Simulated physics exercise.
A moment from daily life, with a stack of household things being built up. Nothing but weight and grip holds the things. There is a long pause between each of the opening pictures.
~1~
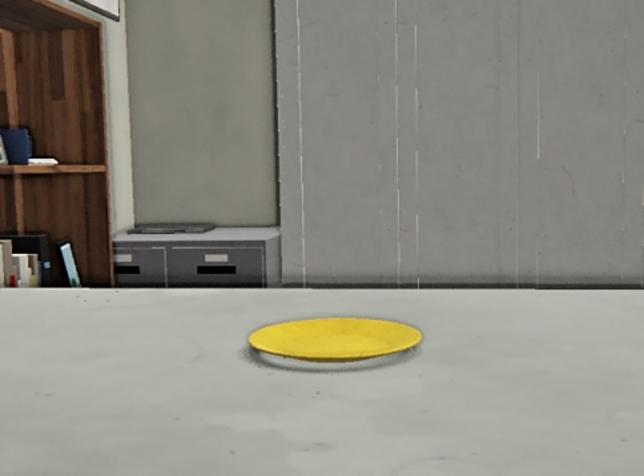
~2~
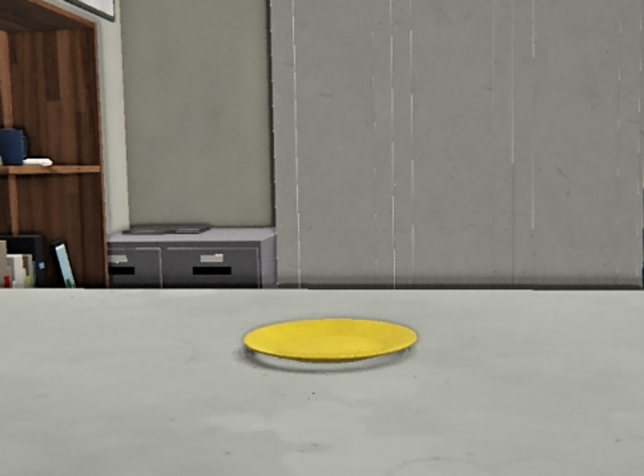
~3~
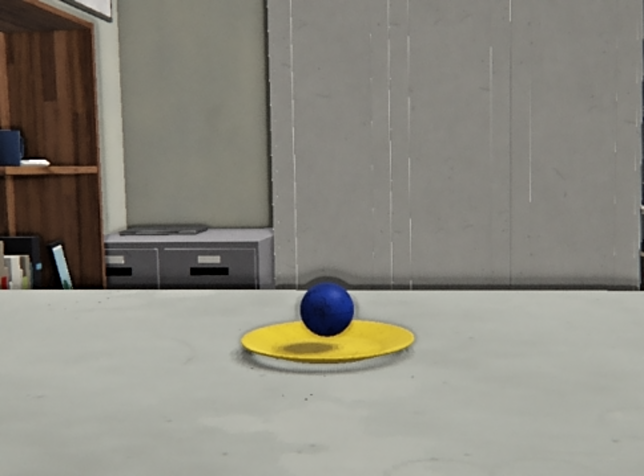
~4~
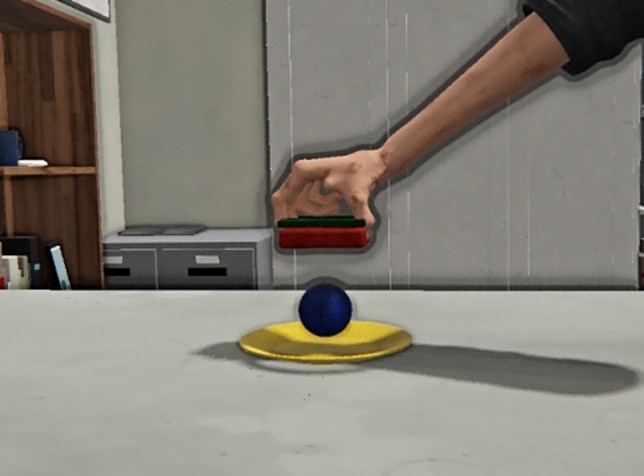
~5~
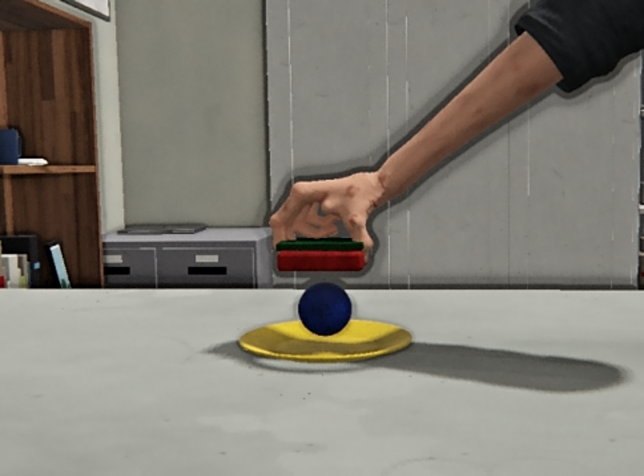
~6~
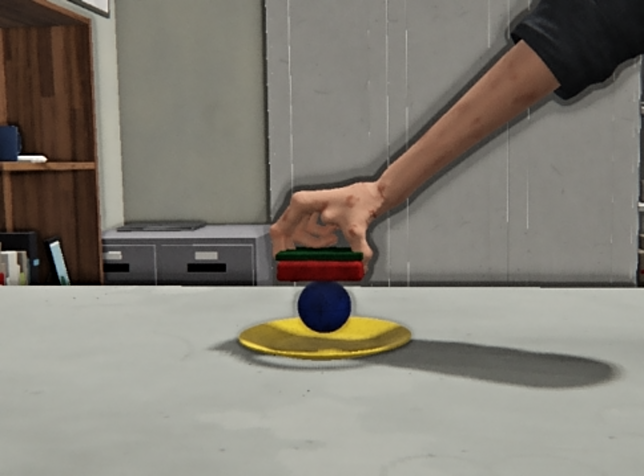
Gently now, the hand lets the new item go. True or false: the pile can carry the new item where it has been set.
False.
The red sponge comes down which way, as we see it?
It goes leftward.
Then, 0.70 s on from there, red sponge turned 28° from how it was put near (299, 269).
Then, 1.00 s on from there, red sponge now fallen.
Then, 2.20 s on from there, nothing new.
In the end, fallen, red sponge; the other 2 unmoved. At the end, from the last picture's camera, red sponge near (283, 298). The pile comes apart.
